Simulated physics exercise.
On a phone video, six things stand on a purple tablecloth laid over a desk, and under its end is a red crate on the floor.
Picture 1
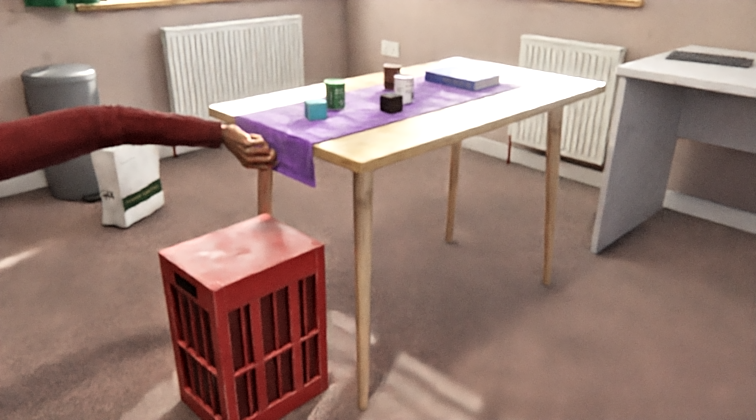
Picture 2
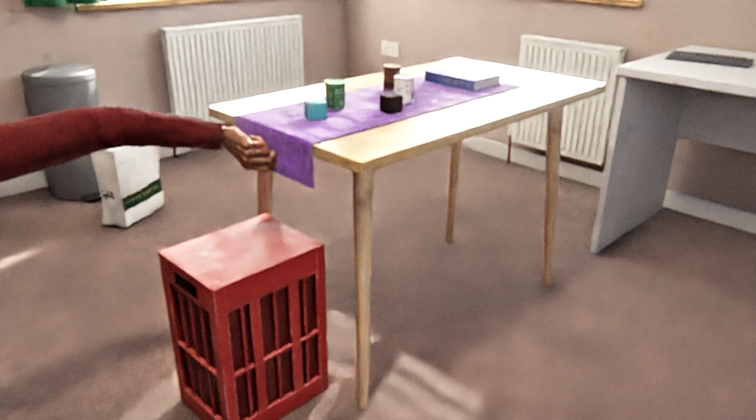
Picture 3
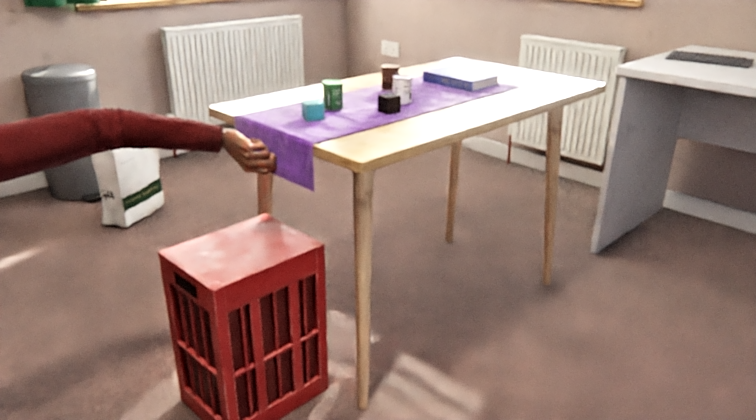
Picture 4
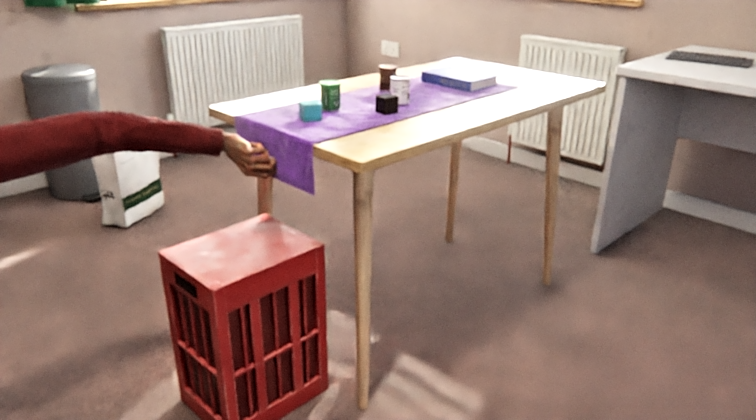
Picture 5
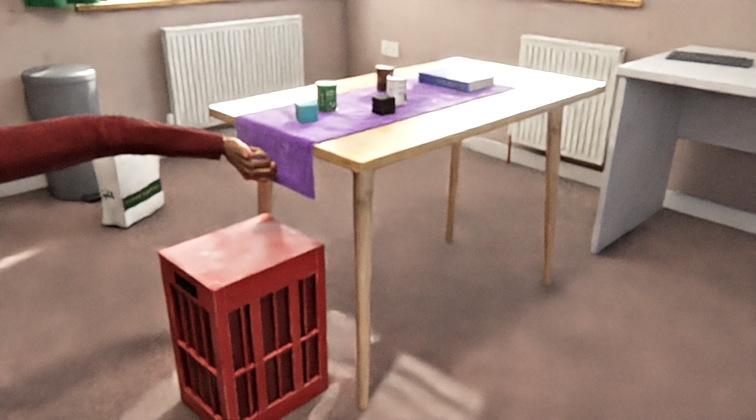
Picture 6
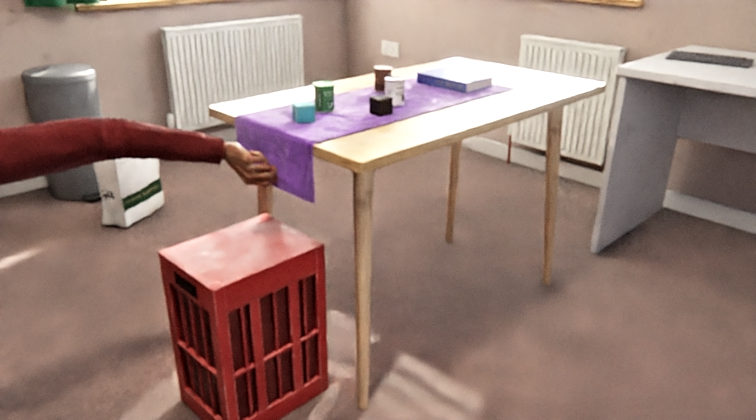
A hand slowly pulls a purple tablecloth slightly left, and the objects on it shift along.
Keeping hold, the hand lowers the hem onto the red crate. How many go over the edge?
One comes down.
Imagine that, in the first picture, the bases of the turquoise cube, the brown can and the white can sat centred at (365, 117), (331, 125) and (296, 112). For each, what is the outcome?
Of the three, the turquoise cube stays aloft, the brown can ends off the top and the white can ends off the top.
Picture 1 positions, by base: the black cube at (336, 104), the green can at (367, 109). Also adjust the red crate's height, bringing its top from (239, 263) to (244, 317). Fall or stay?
In the end the black cube is no longer on top and the green can is no longer on top.
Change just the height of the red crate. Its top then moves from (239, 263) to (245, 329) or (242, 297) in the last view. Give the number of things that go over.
Counts: 3, 2.
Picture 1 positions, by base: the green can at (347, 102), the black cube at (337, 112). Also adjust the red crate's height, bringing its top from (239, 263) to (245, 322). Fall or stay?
The green can is lost; the black cube is lost.
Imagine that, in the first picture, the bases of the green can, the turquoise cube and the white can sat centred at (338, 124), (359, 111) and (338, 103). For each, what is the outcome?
Looks like the green can ends up down, the turquoise cube hangs in there, and the white can hangs in there.
Early on, hem near (275, 213); all still up.
Midway, hem on the crate; turquoise cube gone.
Finally, hem on the crate; turquoise cube gone. It carries off one.
